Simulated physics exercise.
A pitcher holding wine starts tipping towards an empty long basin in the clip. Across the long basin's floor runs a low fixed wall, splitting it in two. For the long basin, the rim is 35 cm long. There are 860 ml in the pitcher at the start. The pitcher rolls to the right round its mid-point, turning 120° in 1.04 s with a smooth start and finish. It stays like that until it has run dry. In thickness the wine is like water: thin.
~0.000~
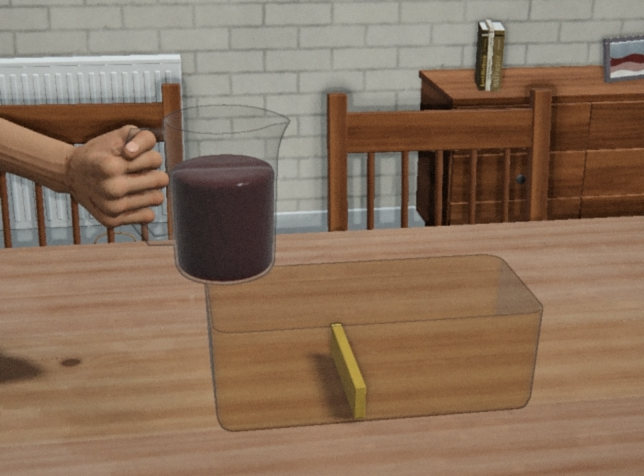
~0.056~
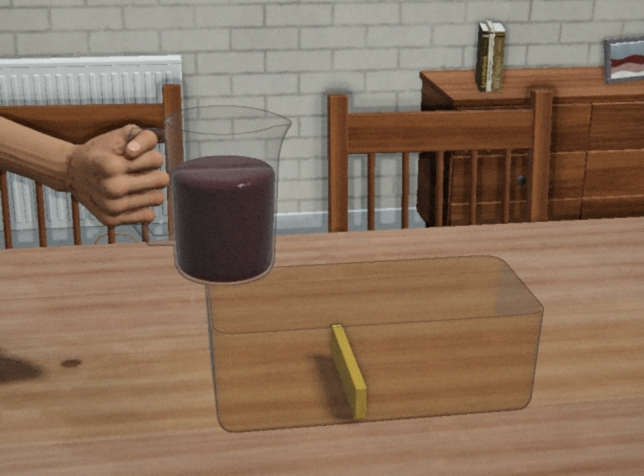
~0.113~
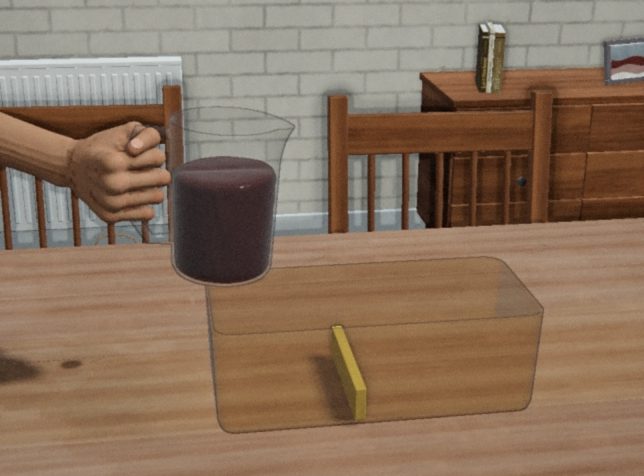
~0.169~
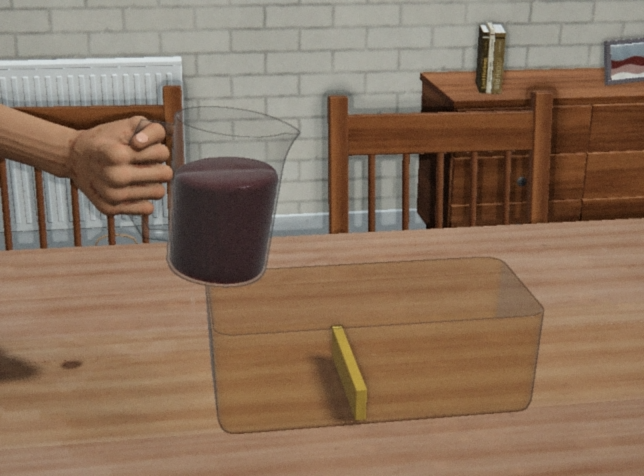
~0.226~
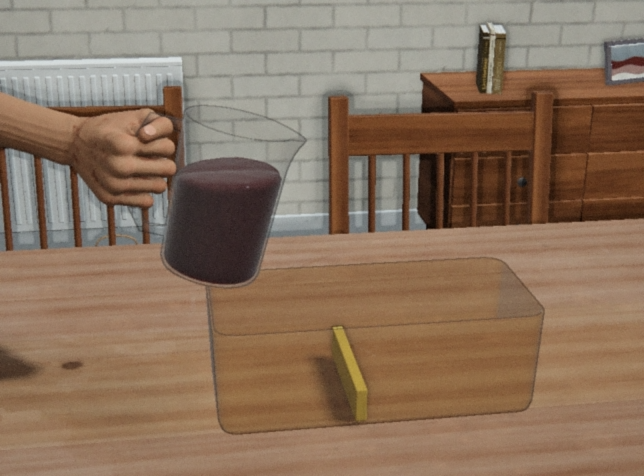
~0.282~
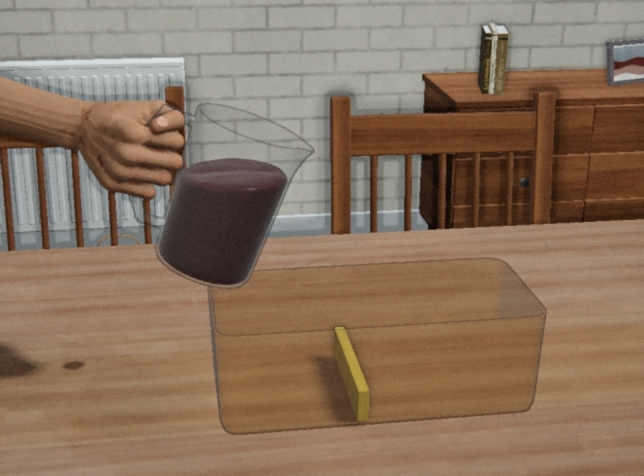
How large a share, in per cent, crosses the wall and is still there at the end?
A share of about 56 per cent.
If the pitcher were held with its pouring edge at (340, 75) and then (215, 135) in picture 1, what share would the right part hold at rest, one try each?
I'd say 85 percent on the first go, 15 percent on the next.
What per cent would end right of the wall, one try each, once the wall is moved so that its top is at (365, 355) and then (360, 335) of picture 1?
Respectively 30 and 25 %.
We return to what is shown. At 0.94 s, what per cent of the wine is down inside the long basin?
68 per cent, give or take a little.
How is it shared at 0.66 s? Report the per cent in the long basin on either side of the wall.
Left roughly 0, right roughly 2.
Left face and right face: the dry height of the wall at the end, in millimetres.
Left about 20 mm, while the right is about 20 mm.
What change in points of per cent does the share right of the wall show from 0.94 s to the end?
Change: Increase, about 9.
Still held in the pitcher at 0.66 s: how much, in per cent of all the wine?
Still held: Roughly 86 % of the total.
Then, 0.66 s in, the tilt is 84° and 85 per cent is still to pour, 0 is left of the wall and 2 right of it.
Then, 0.94 s in, the tilt is 117° and 20 per cent is still to pour, 22 is left of the wall and 47 right of it.
Then, 1.23 s in, the tilt is 120° and 0 per cent is still to pour, 43 is left of the wall and 55 right of it.
Then, 1.54 s in, the tilt is 120° and 0 per cent is still to pour, 43 is left of the wall and 56 right of it.
Finally, 43 per cent lies left of the wall, 56 right of it and 1 outside.
